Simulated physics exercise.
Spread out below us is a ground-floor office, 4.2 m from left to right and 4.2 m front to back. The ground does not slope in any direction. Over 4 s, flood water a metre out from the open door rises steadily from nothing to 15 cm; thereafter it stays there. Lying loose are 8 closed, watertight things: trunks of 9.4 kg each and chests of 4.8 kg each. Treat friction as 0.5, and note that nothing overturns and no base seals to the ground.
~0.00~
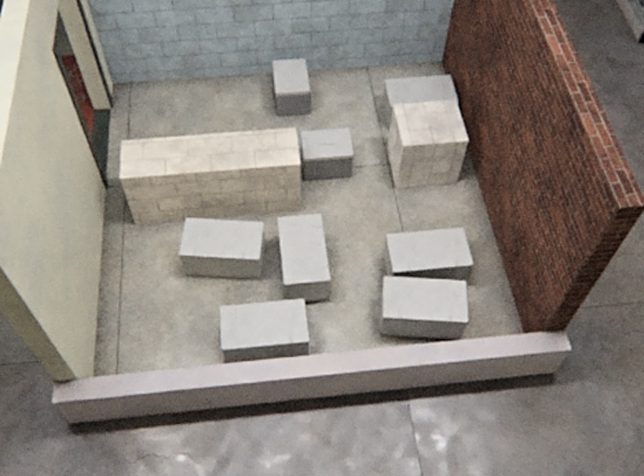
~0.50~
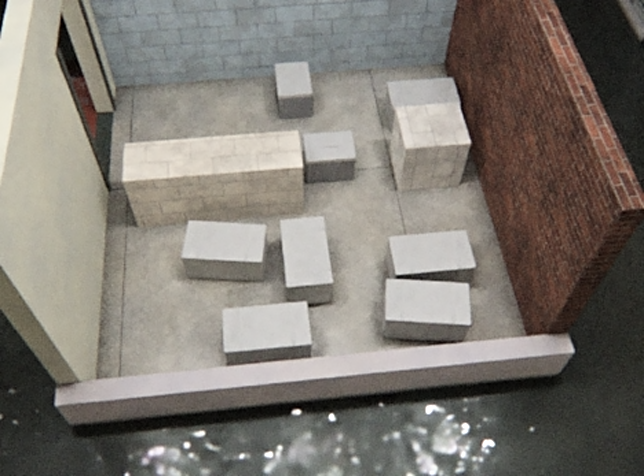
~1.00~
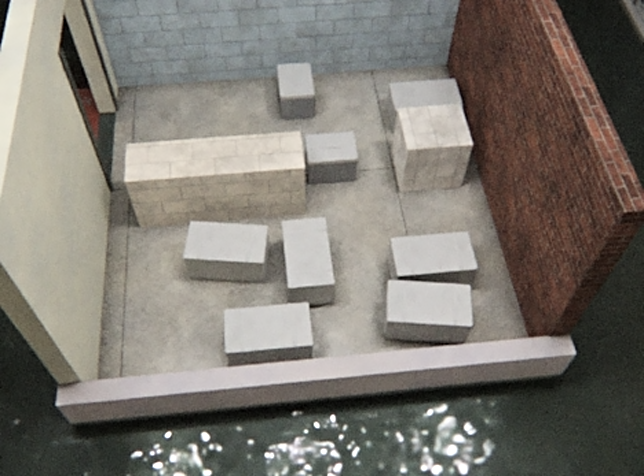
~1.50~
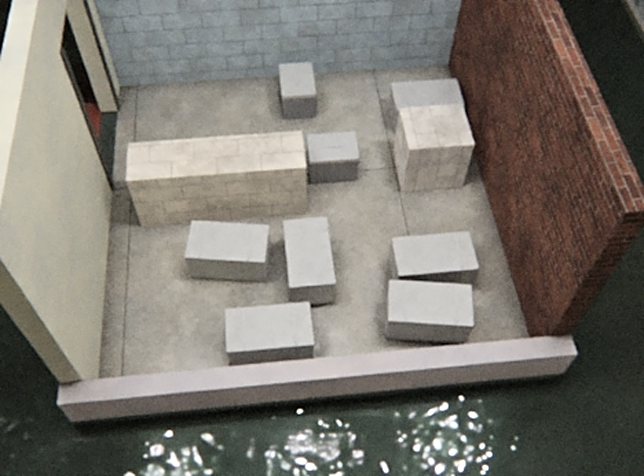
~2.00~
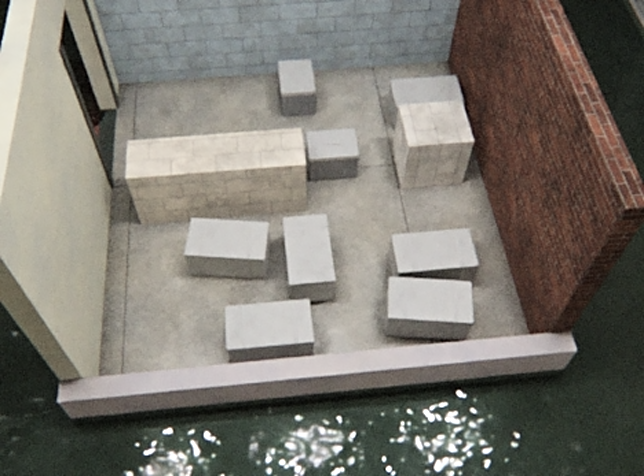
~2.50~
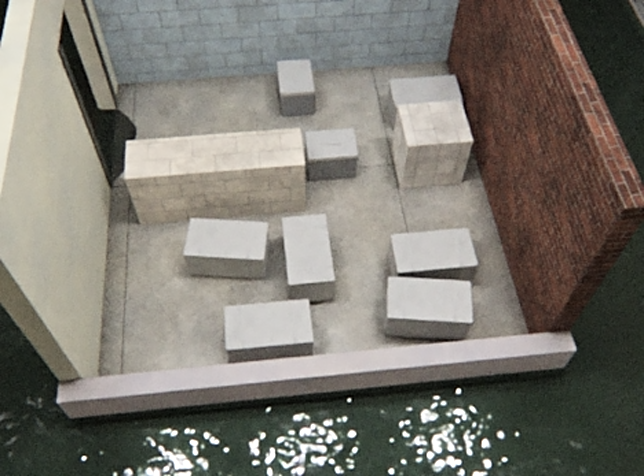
Dark, glinting water spread over the grey floor outside a small walled room seen from above, then kept rippling along the low front wall, while the pale blocks inside stayed where they were.
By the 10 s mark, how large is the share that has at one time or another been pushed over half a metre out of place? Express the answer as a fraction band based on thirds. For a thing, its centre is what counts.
The band is under one third.
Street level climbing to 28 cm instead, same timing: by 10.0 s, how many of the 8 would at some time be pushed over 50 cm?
That would give 2.
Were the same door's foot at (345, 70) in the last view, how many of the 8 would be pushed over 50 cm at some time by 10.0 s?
Result: 3.
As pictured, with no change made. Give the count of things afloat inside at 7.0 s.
At that point I count 2.
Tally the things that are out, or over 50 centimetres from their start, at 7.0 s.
The number I get is 2.
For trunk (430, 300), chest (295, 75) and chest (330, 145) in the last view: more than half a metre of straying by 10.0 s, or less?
First not as far, then farther, then farther.
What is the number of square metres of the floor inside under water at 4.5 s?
3.5 m2.
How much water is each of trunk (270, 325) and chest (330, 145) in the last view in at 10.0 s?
0 and 3 cm.
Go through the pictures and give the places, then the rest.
In the first frame, a trunk at (264, 324), on the bottom; a trunk at (425, 299), on the bottom; 0.0 m2 under water; 0 of 8 have shifted.
In the second frame, a trunk at (266, 326), on the bottom; a trunk at (428, 301), on the bottom; water covers 0.0 m2; 0 of 8 have shifted.
In the third frame, a trunk at (268, 327), on the bottom; a trunk at (429, 303), on the bottom; water covers 0.0 m2; 0 of 8 have shifted.
In the fourth frame, a trunk at (269, 327) rests on the ground; a trunk at (431, 302) rests on the ground; water covers 0.0 m2; 0 of 8 have shifted.
In the fifth frame, a trunk at (269, 324) rests on the ground; a trunk at (430, 299), on the bottom; 0.0 m2 under water; 0 of 8 have shifted.
In the sixth frame, a trunk at (268, 324) rests on the ground; a trunk at (430, 299) rests on the ground; water covers 0.2 m2; 0 of 8 have shifted.
After 3.5 s 0 of 8 are over 50 cm from their spots; 0 afloat.
After 4.5 s 0 of 8 are over 50 cm from their spots; 0 afloat.
After 7.0 s 2 of 8 are over 50 cm from their spots; 2 afloat.
After 10.0 s 2 of 8 are over 50 cm from their spots, and 2 have been at some point; 2 afloat.
